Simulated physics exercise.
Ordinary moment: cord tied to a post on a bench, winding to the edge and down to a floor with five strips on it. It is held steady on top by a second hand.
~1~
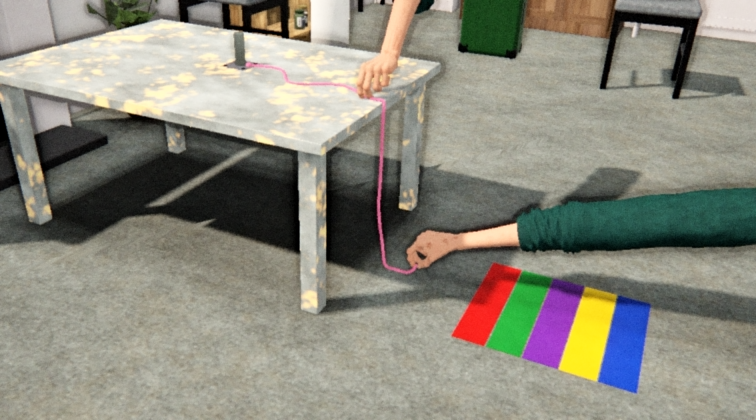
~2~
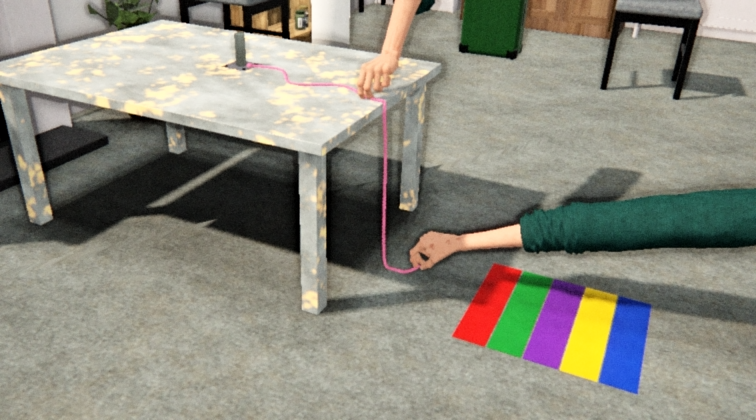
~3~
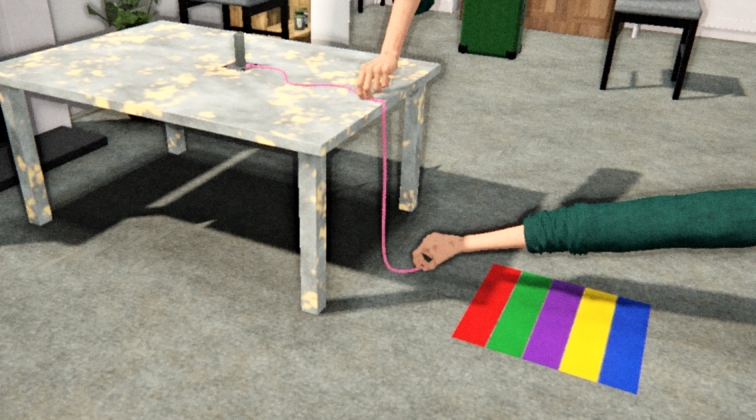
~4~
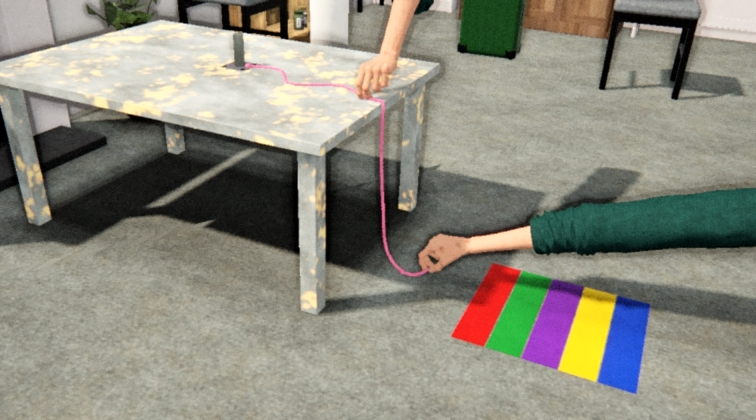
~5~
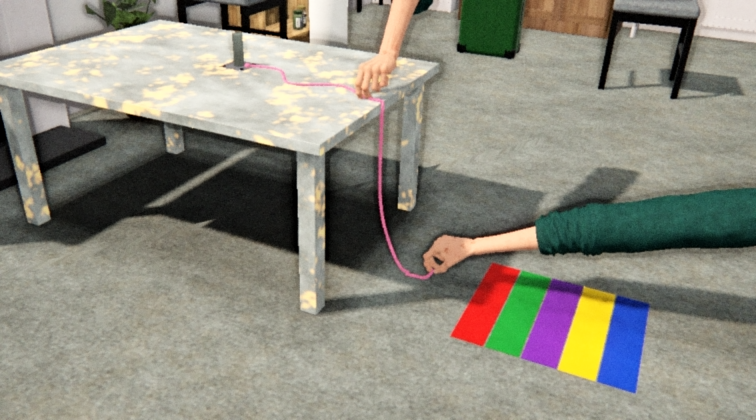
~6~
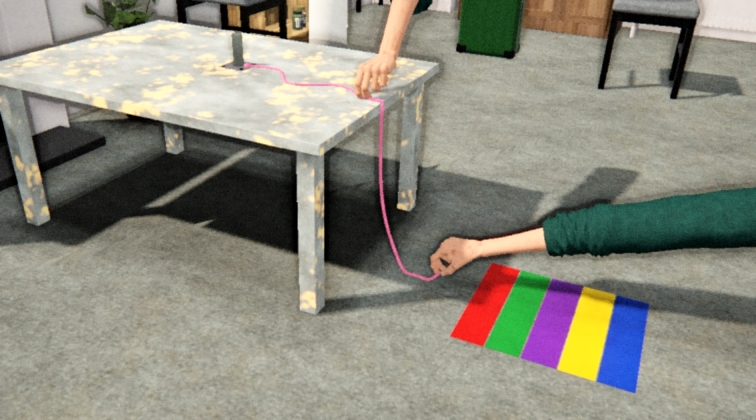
A pink cord runs from a small grey post across a grey table with yellowish patches and down over its edge, seen from slightly above in a room with a grey floor. One hand rests on the cord at the edge, while a green-sleeved arm holds its lower end beside red, green, purple, yellow and blue strips. The lower hand shifts slightly right, drawing the cord's end along, while the camera stays still.
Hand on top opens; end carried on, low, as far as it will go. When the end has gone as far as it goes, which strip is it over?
It is over the purple strip.
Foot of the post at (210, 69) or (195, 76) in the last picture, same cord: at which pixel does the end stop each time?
The spots are roughly (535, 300) and (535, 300).
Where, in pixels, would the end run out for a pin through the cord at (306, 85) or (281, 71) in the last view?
Roughly (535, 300) and (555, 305).
Soon after, end near (503, 289); over red.
After that, end near (539, 299); over green.
At the stop, end near (559, 304); over purple. Over purple.
